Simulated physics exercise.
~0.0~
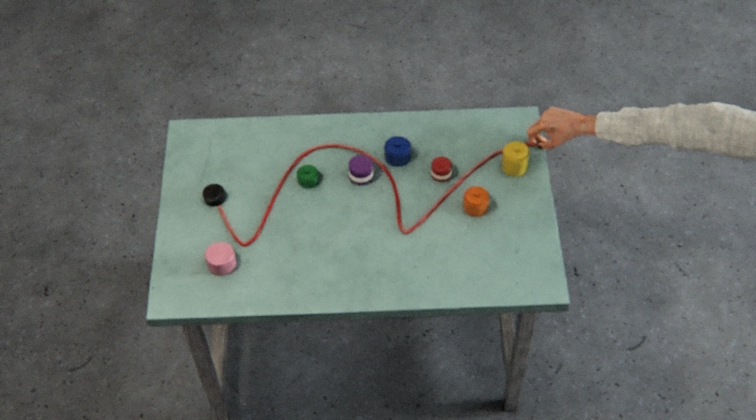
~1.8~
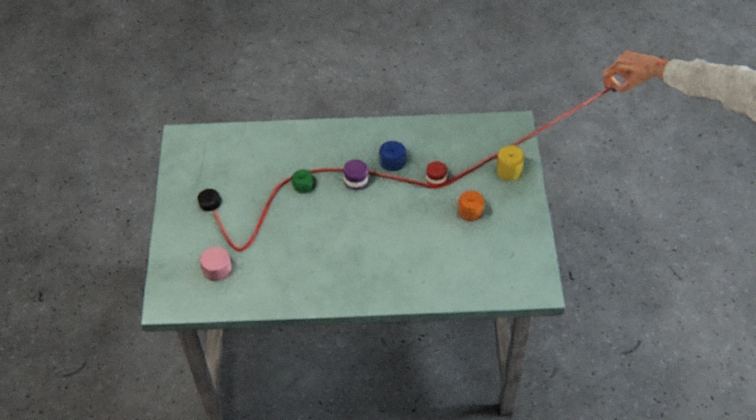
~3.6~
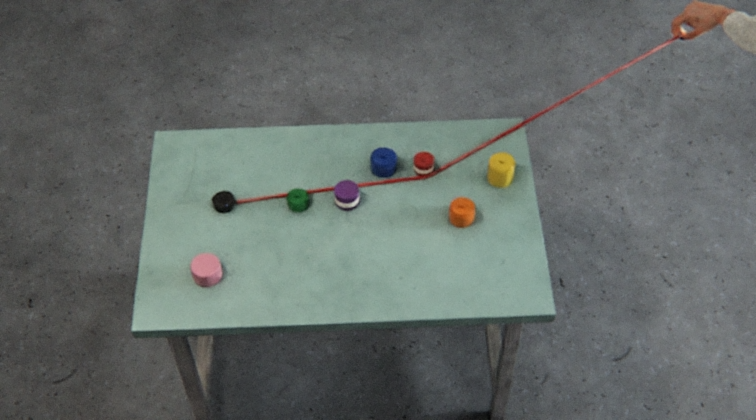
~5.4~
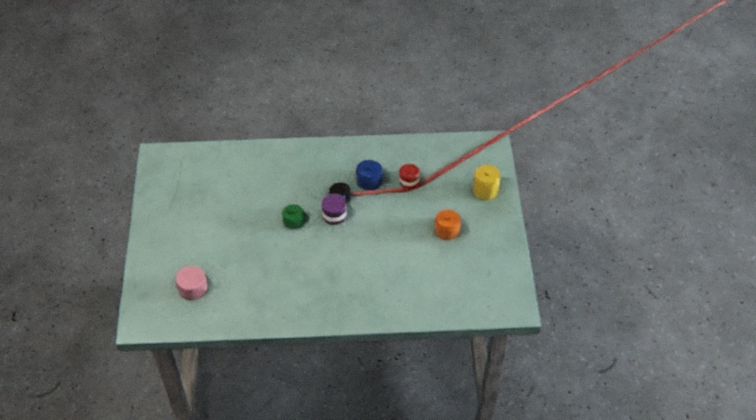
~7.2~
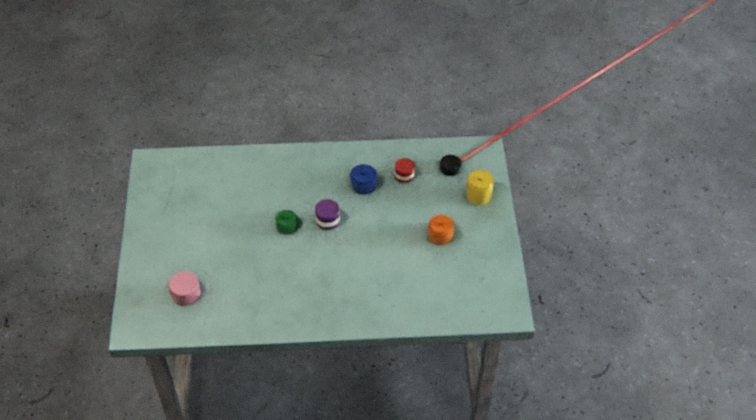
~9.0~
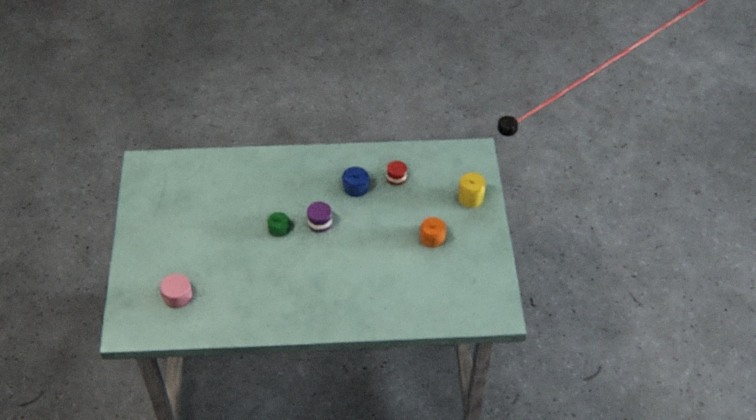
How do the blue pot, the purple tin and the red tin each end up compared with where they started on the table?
The blue pot stays almost where it was, while the purple tin shifts moderately towards the near edge. The red tin is moved a fair way towards the far edge.
